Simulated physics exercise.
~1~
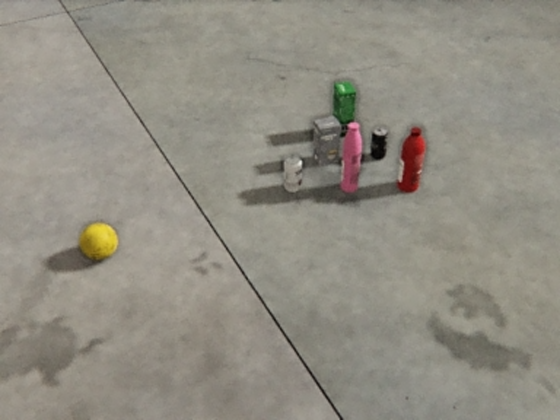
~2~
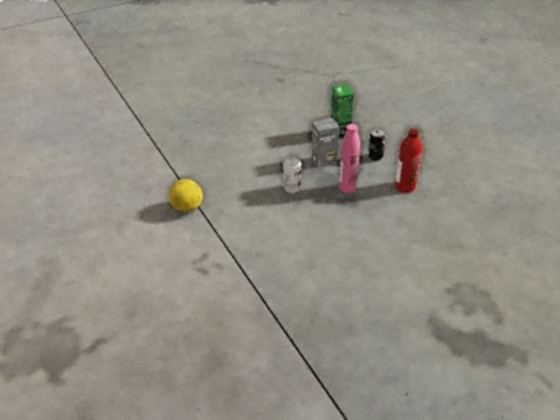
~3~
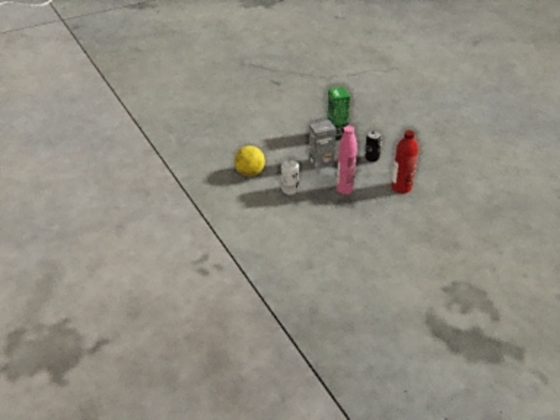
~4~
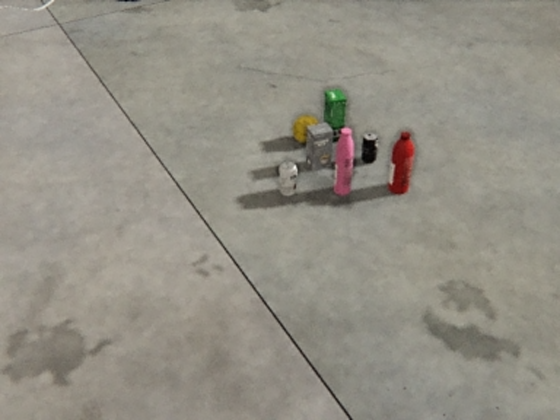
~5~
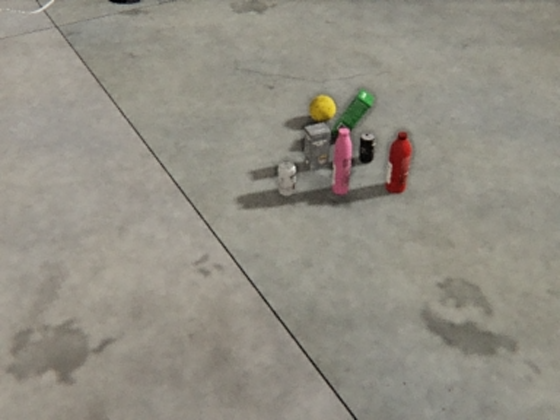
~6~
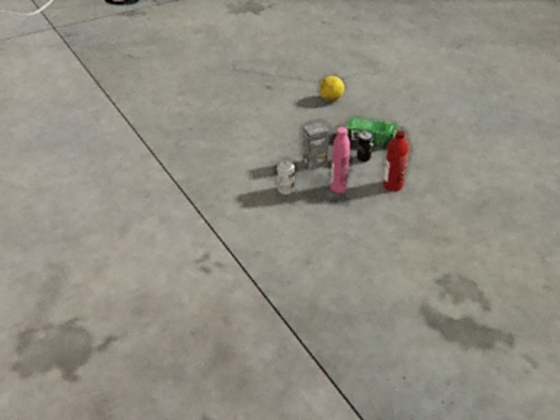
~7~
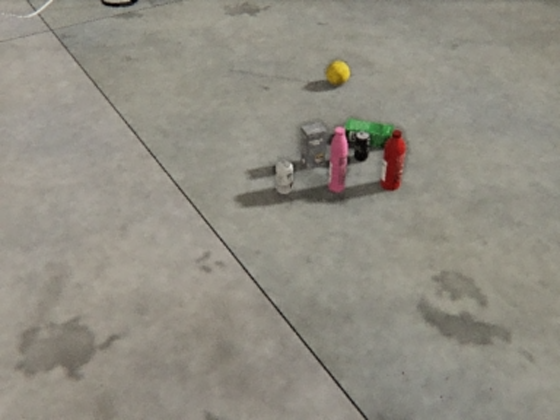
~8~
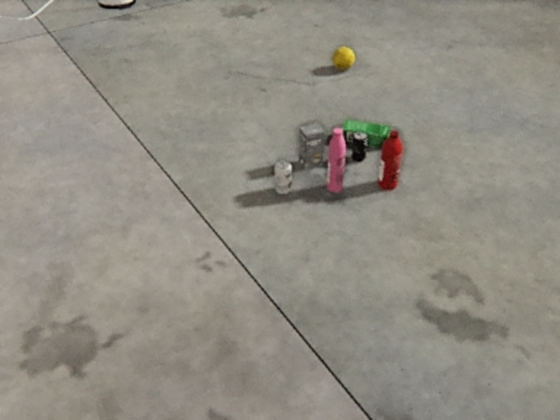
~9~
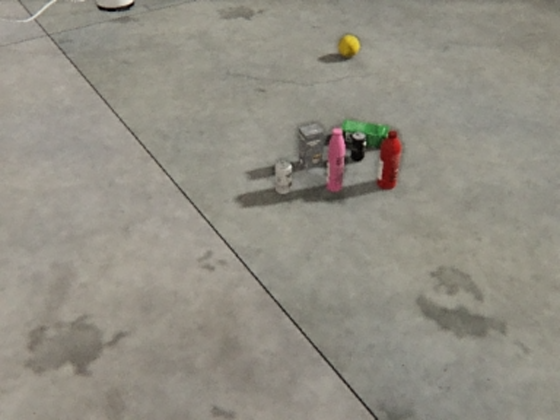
A bare grey concrete floor with a dark seam running diagonally across it is seen from above at an angle, the view drifting slightly sideways. A pink bottle, a red bottle, a white can, a black can, a grey carton and a green carton stand grouped right of centre. A yellow ball rolls in from the left, crossing the seam and passing behind the white can and grey carton. It strikes the green carton at the back, which leans right and topples onto its side. The ball rolls on toward the top, while the other five items remain upright.
